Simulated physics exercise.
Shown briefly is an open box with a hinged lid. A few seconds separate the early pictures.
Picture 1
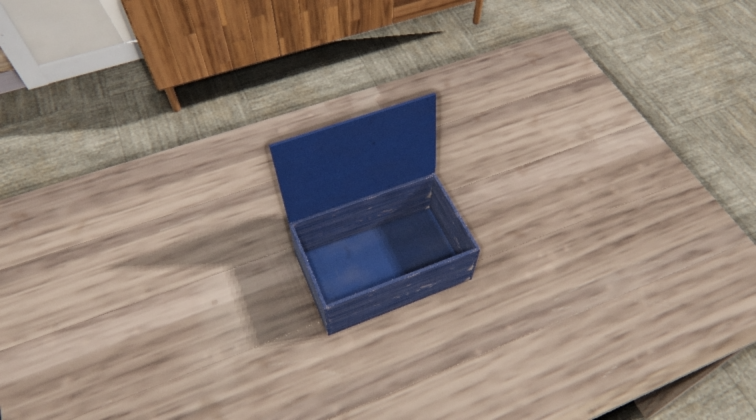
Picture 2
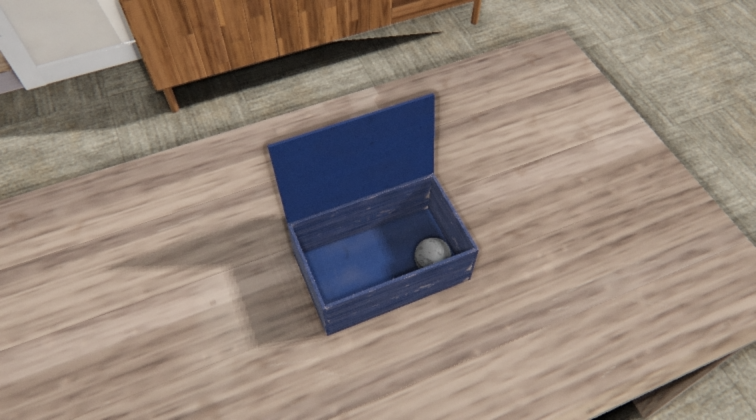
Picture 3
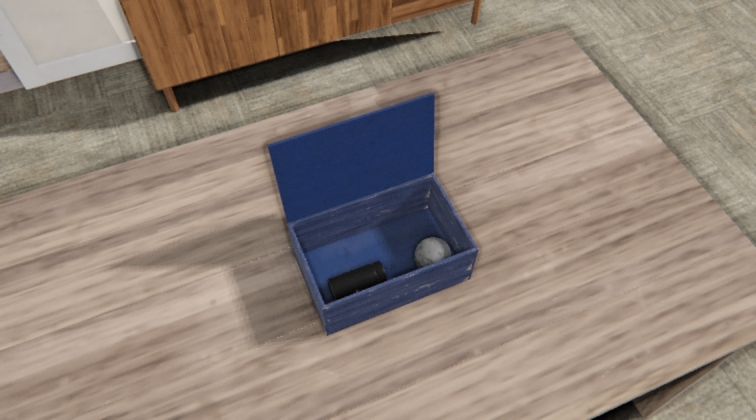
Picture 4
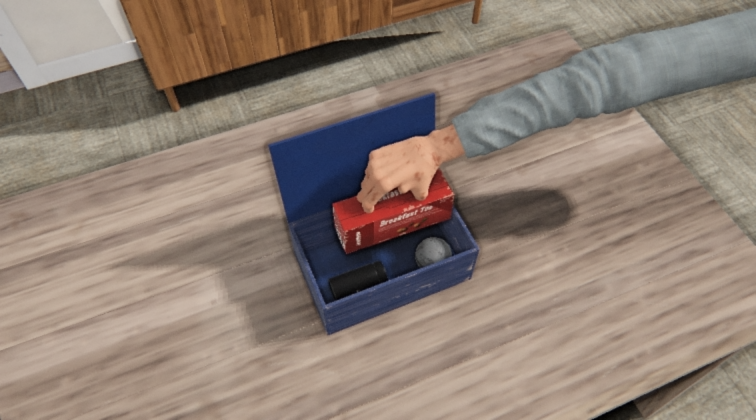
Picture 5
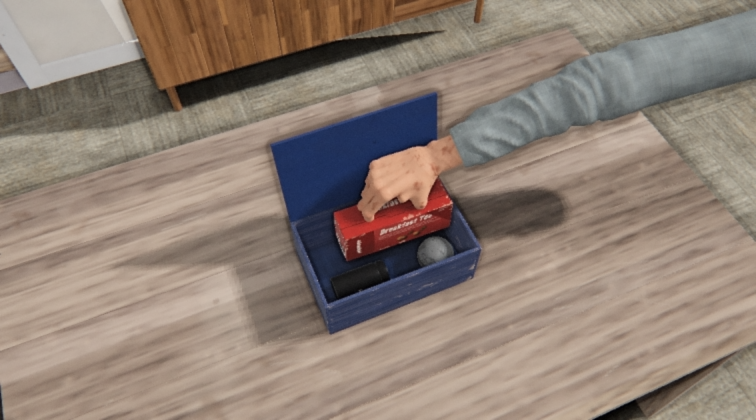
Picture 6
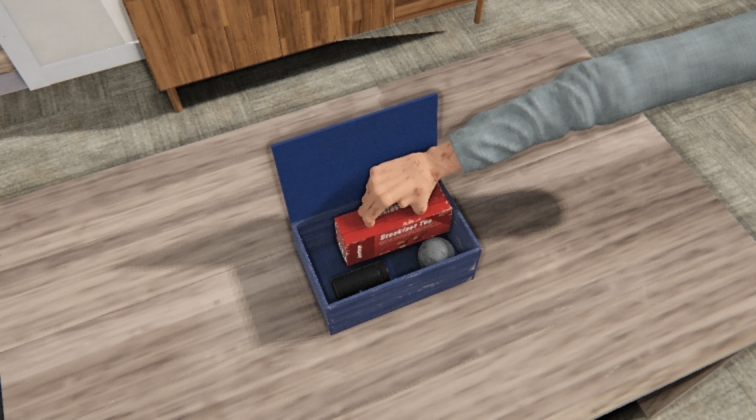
A wood-grain tabletop in a carpeted room, with a wooden cabinet behind it, is seen from above at an angle. An open blue box with a raised lid sits in the middle, empty at first, then holding a grey ball at right and a black cylindrical shaker at front left. A grey-sleeved arm from the right lowers a red carton slightly into the back, while the view barely shifts.
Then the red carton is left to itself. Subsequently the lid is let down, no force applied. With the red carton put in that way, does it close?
Shuts.
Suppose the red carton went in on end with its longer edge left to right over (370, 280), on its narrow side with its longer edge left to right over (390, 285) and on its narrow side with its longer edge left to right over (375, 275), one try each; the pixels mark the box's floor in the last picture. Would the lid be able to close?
In order: The lid gets blocked, then gets blocked, then fits down.
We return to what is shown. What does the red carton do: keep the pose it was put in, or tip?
At the finish the red carton goes crooked.
Then, 0.40 s after the last picture, red carton on its side near (392, 239); black shaker rolled about its own width; grey ball rolled a little.
Then, 1.50 s after the last picture, lid 65° above the rim; red carton on its side near (392, 239).
Then, 2.00 s after the last picture, lid 24° above the rim; red carton on its side near (392, 239); black shaker rolled a little.
At rest, lid shut; tipped over in the box, red carton; the other 2 in place. Seen from the same camera at the end, red carton near (392, 239).
